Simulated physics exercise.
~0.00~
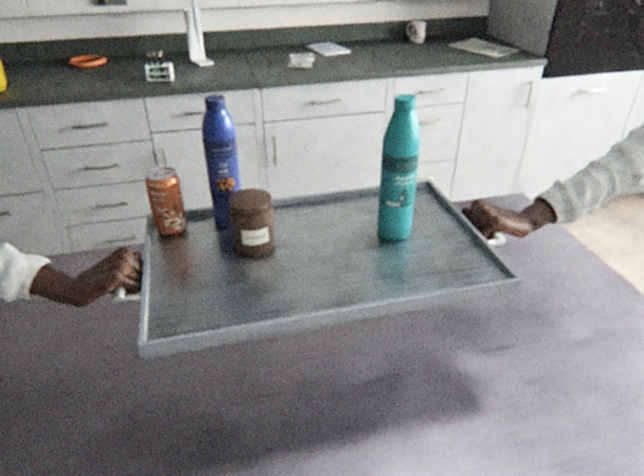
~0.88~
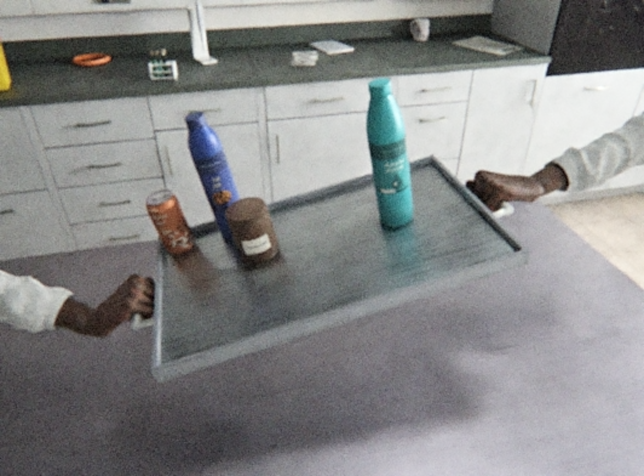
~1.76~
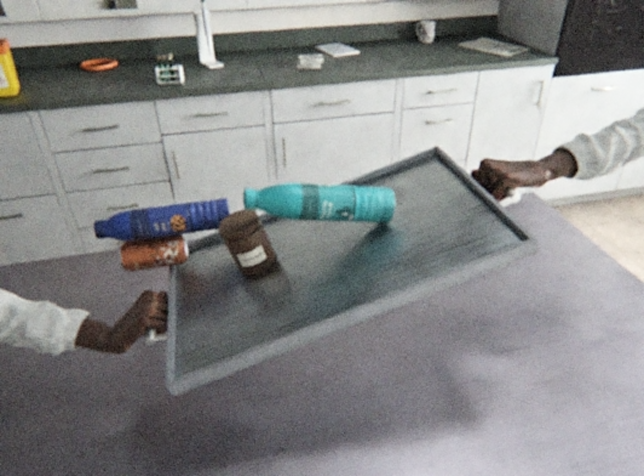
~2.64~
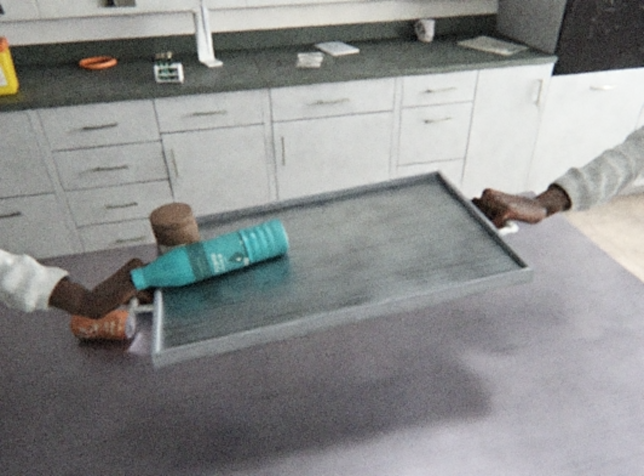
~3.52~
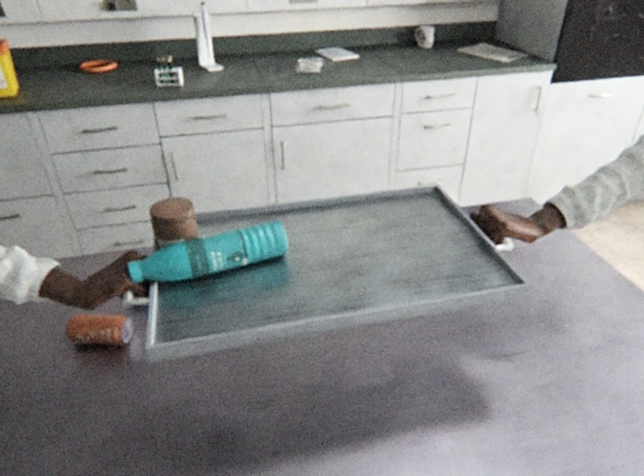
Two hands grip a grey tray by its ends above a dark table, seen from slightly above in a room with white cabinets and a dark worktop. An orange can, a blue bottle and a brown jar stand towards the left, with a turquoise bottle further right. The tray tips down to the left, and the can and both bottles lean, then topple. The can and blue bottle go off the left end while the jar slides left. As the tray levels, the jar stands upright beside the fallen turquoise bottle, and the can lies on the table.
